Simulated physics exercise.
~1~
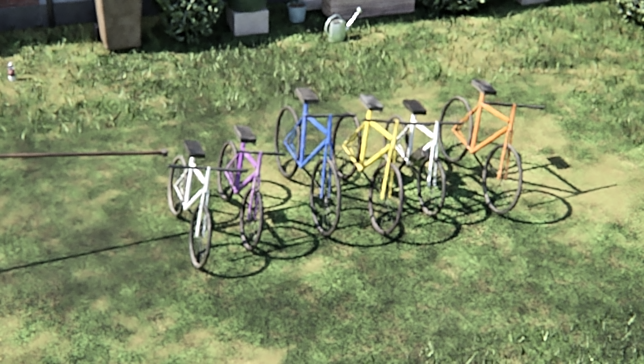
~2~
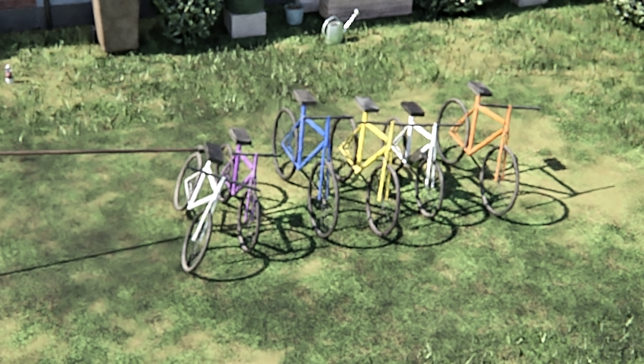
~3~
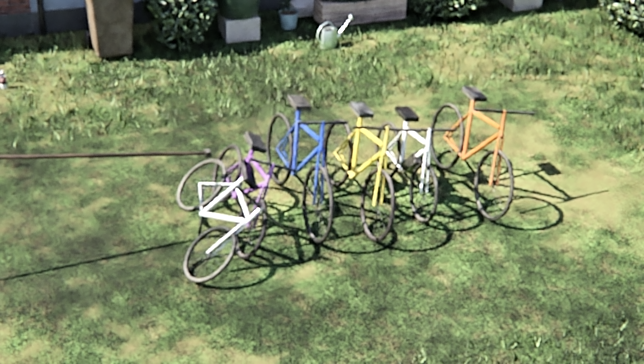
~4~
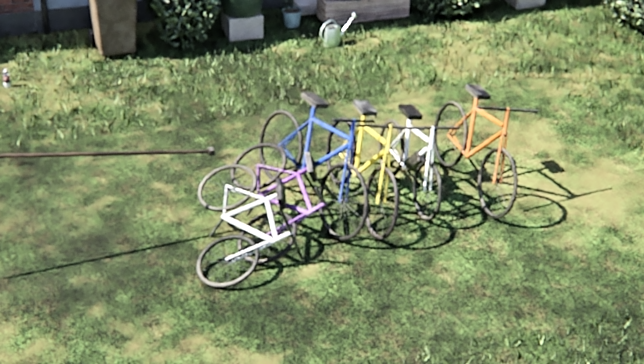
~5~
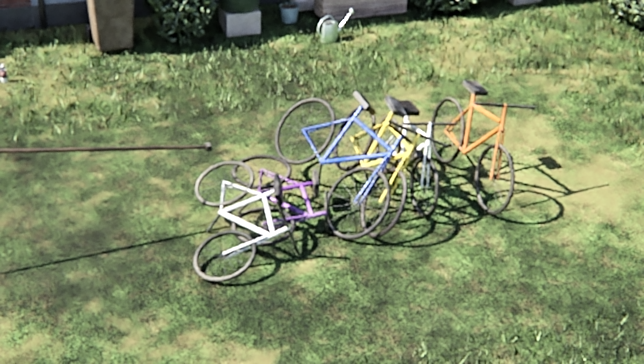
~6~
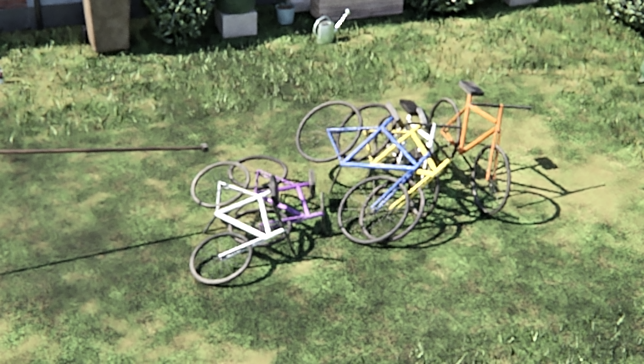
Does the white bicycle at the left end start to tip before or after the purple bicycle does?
It starts before the purple one. The white bicycle at the left end is already tilting while the purple bicycle still stands in its place.
White, purple, blue and yellow bicycles tip rightward in turn on grass; the orange one stays upright.
